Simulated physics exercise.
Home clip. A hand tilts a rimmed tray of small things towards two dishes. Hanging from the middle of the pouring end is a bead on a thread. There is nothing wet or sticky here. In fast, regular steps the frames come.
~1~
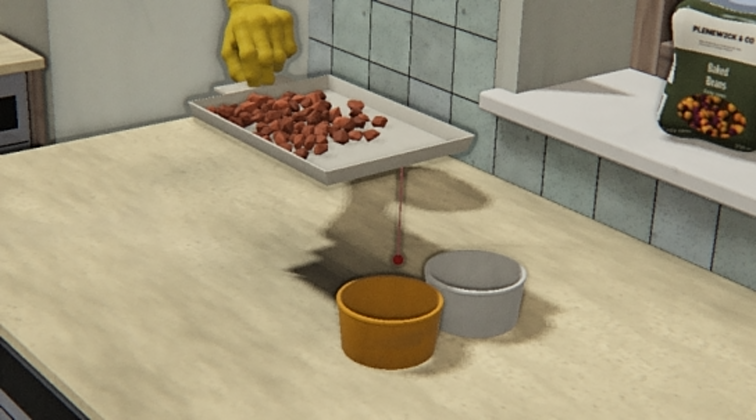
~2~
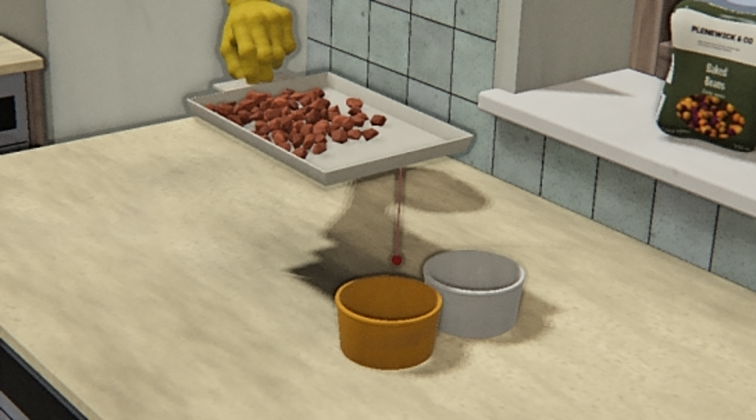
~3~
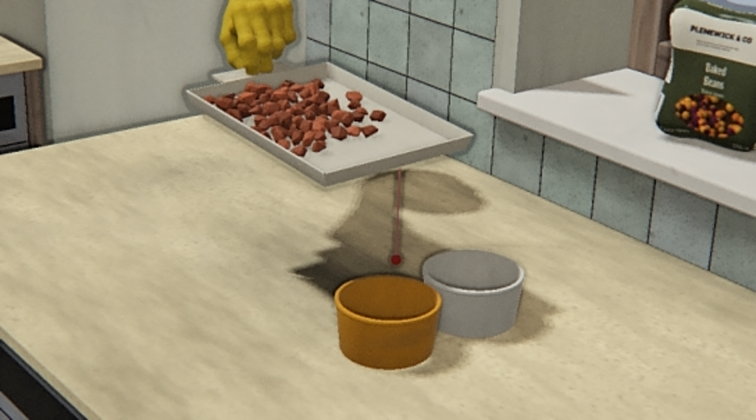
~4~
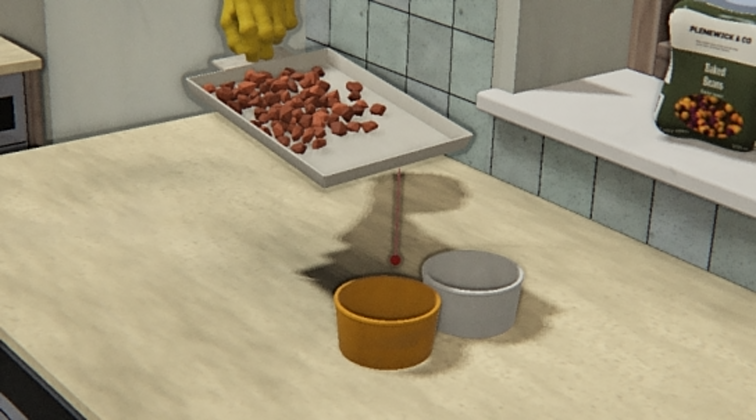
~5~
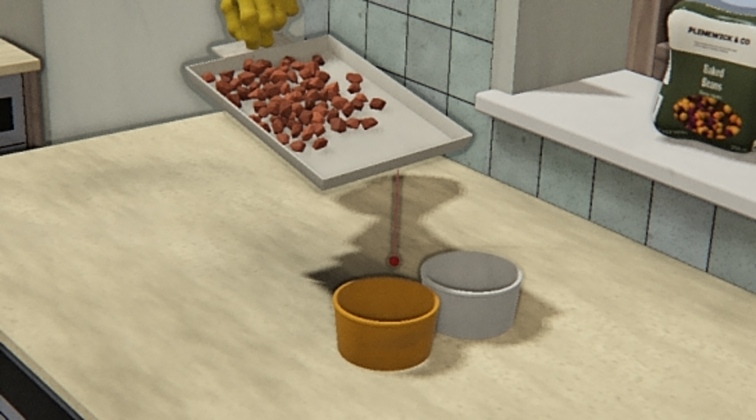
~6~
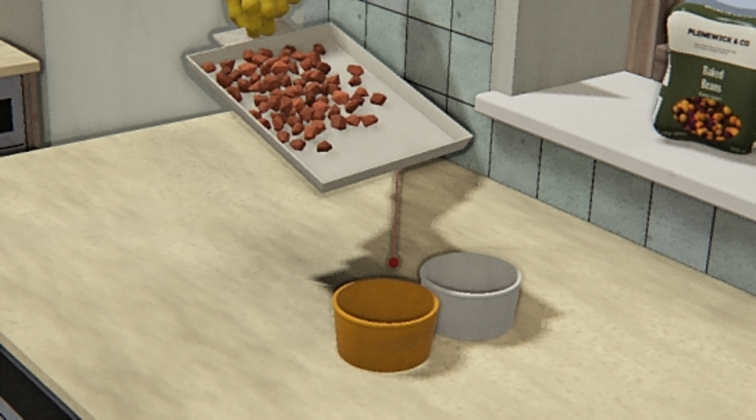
A yellow-gloved hand gradually tilting a tray of reddish-brown chunks, its near left corner dipping, above orange and grey dishes.
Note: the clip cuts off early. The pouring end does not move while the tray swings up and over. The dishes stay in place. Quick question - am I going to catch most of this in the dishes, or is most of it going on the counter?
Dishes get most.
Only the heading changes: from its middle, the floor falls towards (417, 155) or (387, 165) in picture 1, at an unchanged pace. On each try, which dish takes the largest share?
Number one favours the right of the two; number two favours the left of the two.
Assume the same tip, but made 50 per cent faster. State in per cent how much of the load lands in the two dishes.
Roughly 50%.
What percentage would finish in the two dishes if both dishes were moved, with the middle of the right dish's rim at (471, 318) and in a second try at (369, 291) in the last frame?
About 10 per cent, then about 40 per cent.
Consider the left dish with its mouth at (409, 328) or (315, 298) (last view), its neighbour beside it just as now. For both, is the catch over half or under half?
Well, the minor share the first time and the minor share the second time.
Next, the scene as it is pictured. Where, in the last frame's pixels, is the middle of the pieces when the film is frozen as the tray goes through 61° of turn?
The middle of the load sits near (357, 160).
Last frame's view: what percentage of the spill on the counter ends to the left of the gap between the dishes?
60 %, roughly.
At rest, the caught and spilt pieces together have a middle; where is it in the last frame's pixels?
The centre comes to rest near (382, 345).
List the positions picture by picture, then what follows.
The first frame shows corners of the pouring end at (327, 169) and (468, 135), level; middle of the load at (294, 123), bits of crushed brick; left dish at (422, 338); right dish at (507, 308); bead on its thread at (398, 260).
The second frame shows corners of the pouring end at (326, 170) and (467, 135), level; middle of the load at (293, 121).
The third frame shows corners of the pouring end at (326, 170) and (466, 134), tipped barely, lowest at the left corner; middle of the load at (292, 115).
The fourth frame shows corners of the pouring end at (325, 173) and (466, 133), tipped a little, lowest at the left corner; middle of the load at (292, 107).
The fifth frame shows corners of the pouring end at (324, 176) and (466, 134), tipped a little, lowest at the left corner; middle of the load at (292, 100).
The sixth frame shows corners of the pouring end at (324, 179) and (466, 135), tipped clearly, lowest at the left corner; middle of the load at (292, 93); left dish at (418, 340); right dish at (503, 310).
Soon after the last picture, tray tipped steeply; most on the tray; a stray few in the left dish; a stray few outside both; a small part in the air.
A little later, tray tipped past a quarter turn; a small part on the tray; about half in the left dish; a stray few in the right dish; about a quarter outside both; a small part in the air.
Later still, tray tipped past a quarter turn; about two thirds in the left dish; a small part in the right dish; about a third outside both.
At rest, tray tipped past a quarter turn; about two thirds in the left dish; a small part in the right dish; about a third outside both.
